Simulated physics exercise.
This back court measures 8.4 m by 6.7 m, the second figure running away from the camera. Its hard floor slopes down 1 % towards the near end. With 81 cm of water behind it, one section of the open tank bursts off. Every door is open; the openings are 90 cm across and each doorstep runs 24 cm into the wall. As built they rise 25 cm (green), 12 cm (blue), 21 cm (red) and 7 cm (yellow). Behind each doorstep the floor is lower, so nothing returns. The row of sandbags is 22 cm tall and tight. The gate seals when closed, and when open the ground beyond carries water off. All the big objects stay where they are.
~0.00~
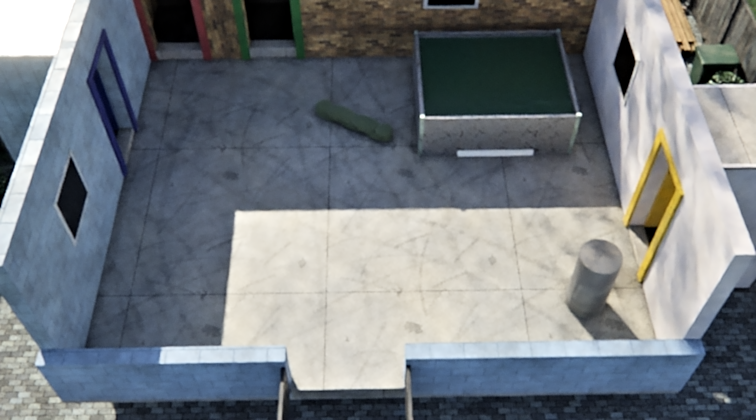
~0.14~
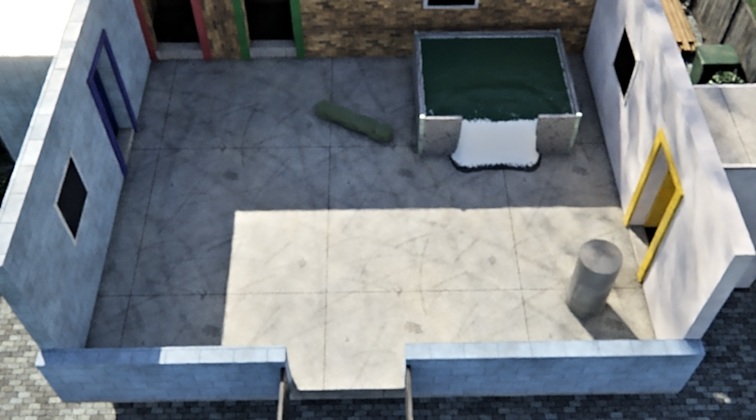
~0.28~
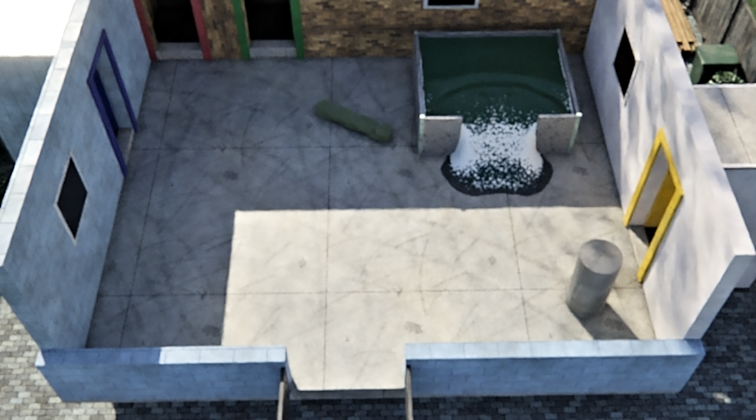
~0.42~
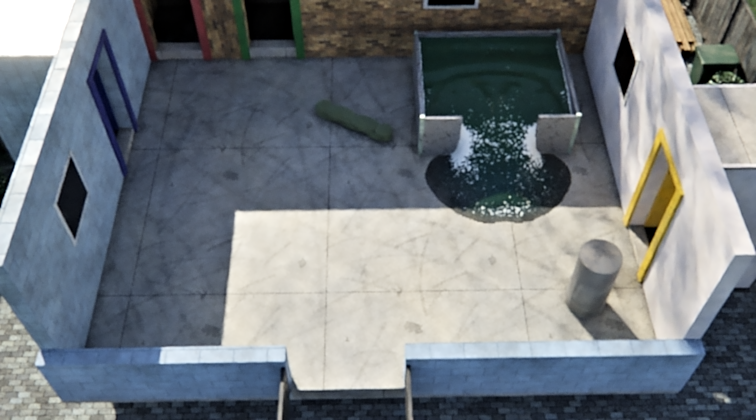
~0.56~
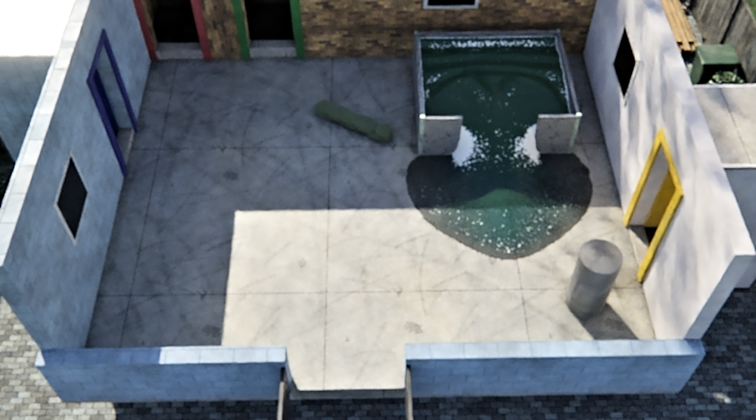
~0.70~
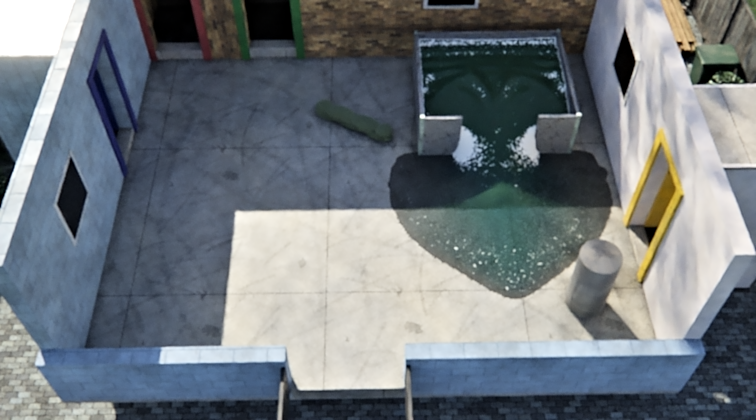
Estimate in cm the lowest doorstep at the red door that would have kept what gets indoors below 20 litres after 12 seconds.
Some 7 cm above the ground.
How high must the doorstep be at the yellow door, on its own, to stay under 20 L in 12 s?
About 18 cm at yellow.
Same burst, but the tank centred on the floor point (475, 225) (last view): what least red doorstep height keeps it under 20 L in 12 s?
About 7.0 cm.
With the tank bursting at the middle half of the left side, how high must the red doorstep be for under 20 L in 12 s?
About 31 cm.
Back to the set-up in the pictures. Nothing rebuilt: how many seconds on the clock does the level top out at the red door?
Around 8.5 s.
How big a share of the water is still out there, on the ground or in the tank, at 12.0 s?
About 78 per cent.
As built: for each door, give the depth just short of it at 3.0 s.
In cm: Green 0, blue 0, red 0, yellow 15.
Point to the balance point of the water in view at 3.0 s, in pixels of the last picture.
Near (494, 204).
After 1.4 s water covers 30 % of the floor, deepest (44 cm) near (491, 161); it has not reached the red door.
After 3.0 s water covers 40 % of the floor, deepest (41 cm) near (598, 324); it has not reached the red door.
After 12.0 s water covers 95 % of the floor, deepest (12 cm) near (79, 377); 8 cm at the red door, 0 litres in over its 21 cm doorstep.
At the red door as built, the water arrived by 8.0 s and peaked near 12 cm at 8.4 s.
Run again over the same 12 s with other heights there, 35 litres in over 6 cm, 13 litres over 8 cm. The limit of 20 litres is kept from about 7 cm up.
